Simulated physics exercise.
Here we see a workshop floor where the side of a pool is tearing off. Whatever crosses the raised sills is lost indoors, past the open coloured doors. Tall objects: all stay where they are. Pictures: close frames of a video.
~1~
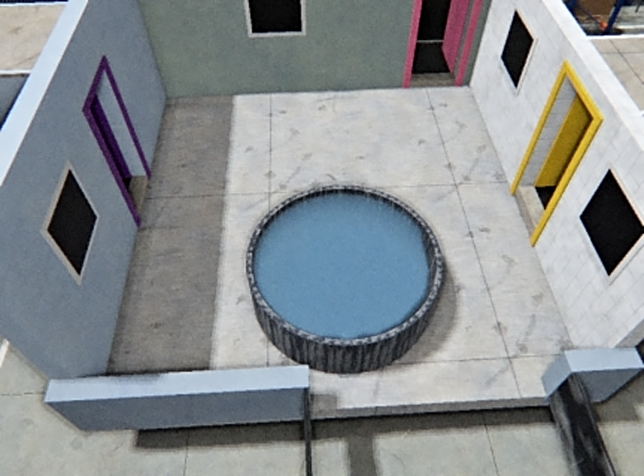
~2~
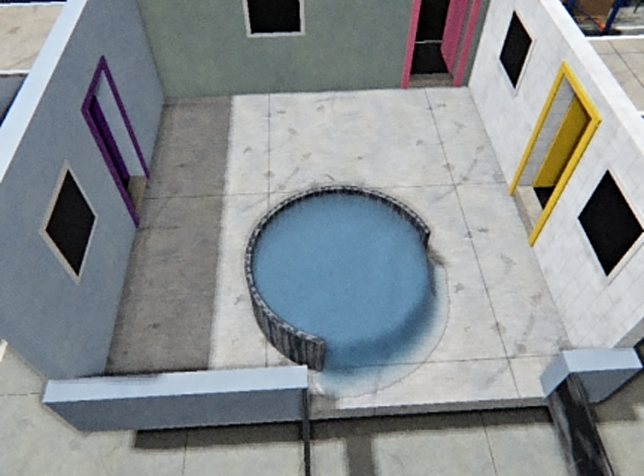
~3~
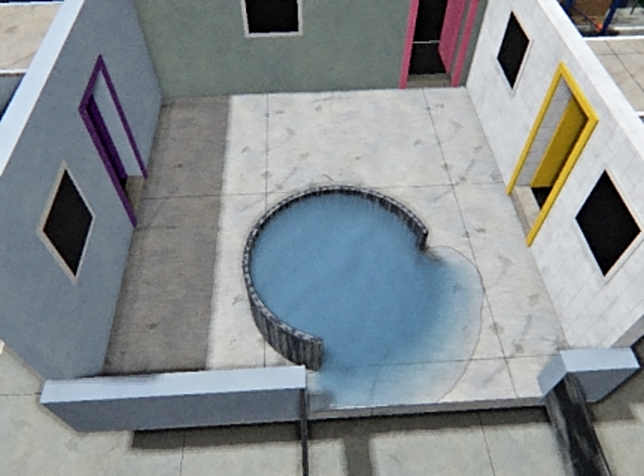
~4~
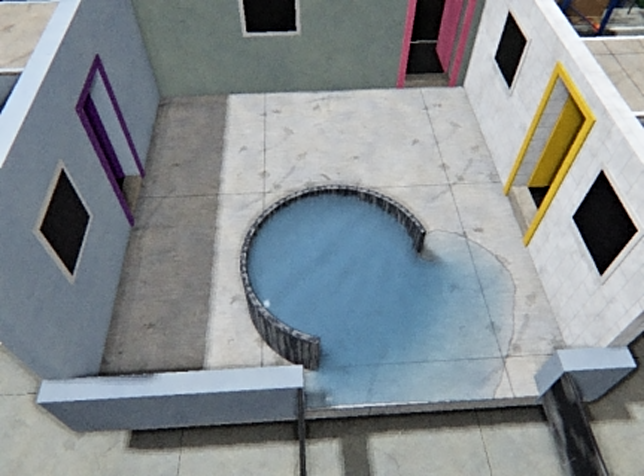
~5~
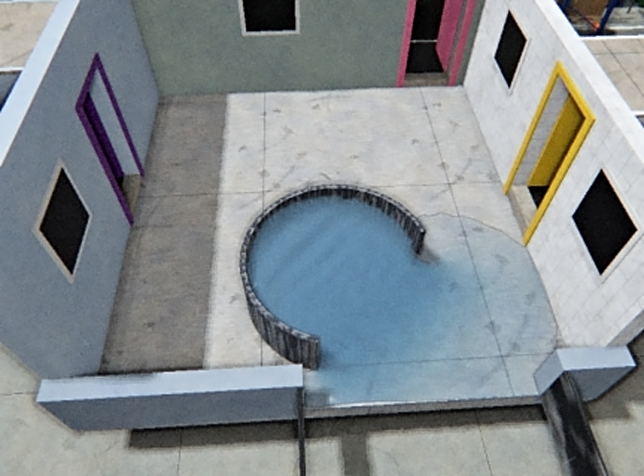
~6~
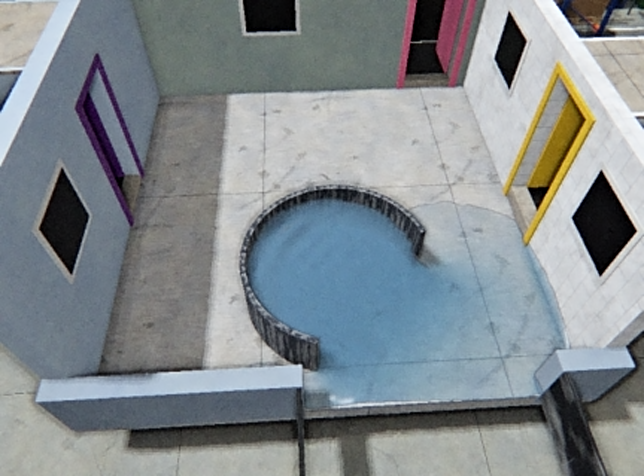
Blue water pours out of a round, dark-rimmed pool as the front right part of its side disappears, spreading across the pale floor to the right and reaching the foot of the white wall. The scene is a roofless walled space on a workshop floor, seen from above, with a purple doorframe left, pink at the back and yellow right. The view shifts very slightly early on.
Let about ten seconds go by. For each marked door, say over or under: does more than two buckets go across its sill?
Outcome: The pink door keeps it to two buckets; the yellow door keeps it to two buckets; the purple door keeps it to two buckets.
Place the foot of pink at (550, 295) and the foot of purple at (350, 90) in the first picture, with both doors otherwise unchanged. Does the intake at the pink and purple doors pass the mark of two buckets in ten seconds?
Pink door: Comes in high; purple door: Comes in low.
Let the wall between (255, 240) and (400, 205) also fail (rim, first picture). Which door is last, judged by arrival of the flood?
The yellow door, I reckon.
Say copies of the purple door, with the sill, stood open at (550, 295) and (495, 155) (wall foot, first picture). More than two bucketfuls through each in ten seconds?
Lab note, doors in listed order: Over the limit, under the limit.
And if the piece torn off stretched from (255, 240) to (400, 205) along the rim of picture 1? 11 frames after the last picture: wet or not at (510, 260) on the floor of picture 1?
There: Dry.
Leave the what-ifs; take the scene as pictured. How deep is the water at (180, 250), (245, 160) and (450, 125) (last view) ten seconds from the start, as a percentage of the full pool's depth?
The depth comes out near 2, 2 and 6 per cent.
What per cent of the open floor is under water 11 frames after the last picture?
I reckon 25 per cent or so.
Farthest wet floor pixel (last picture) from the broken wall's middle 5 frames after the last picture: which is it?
Roughly (488, 160).
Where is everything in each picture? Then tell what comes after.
The first picture shows still water in the pool at (344, 259).
In the second picture, water pours out at (412, 331) and has run to a hidden place.
In the third picture, water pours out at (409, 333) and has run to (453, 255).
In the fourth picture, the front is at (468, 244), out from the gap at (407, 334).
In the fifth picture, water pours out at (406, 334) and has run to (508, 241).
In the sixth picture, the front is at (517, 226), out from the gap at (406, 335).
A moment on, water covers 15 % of the floor; the pink door not reached, the yellow door wet at the sill, nothing in, the purple door not reached.
Next, water covers 25 % of the floor; the pink door not reached, the yellow door wet at the sill, nothing in, the purple door not reached.
Then, water covers 40 % of the floor; the pink door wet at the sill, nothing in, the yellow door wet at the sill, nothing in, the purple door not reached.
Later, water covers 55 % of the floor; the pink door wet at the sill, nothing in, the yellow door wet at the sill, nothing in, the purple door not reached.
In the end, water covers 80 % of the floor; the pink door wet at the sill, nothing in, the yellow door wet at the sill, nothing in, the purple door wet at the sill, nothing in.
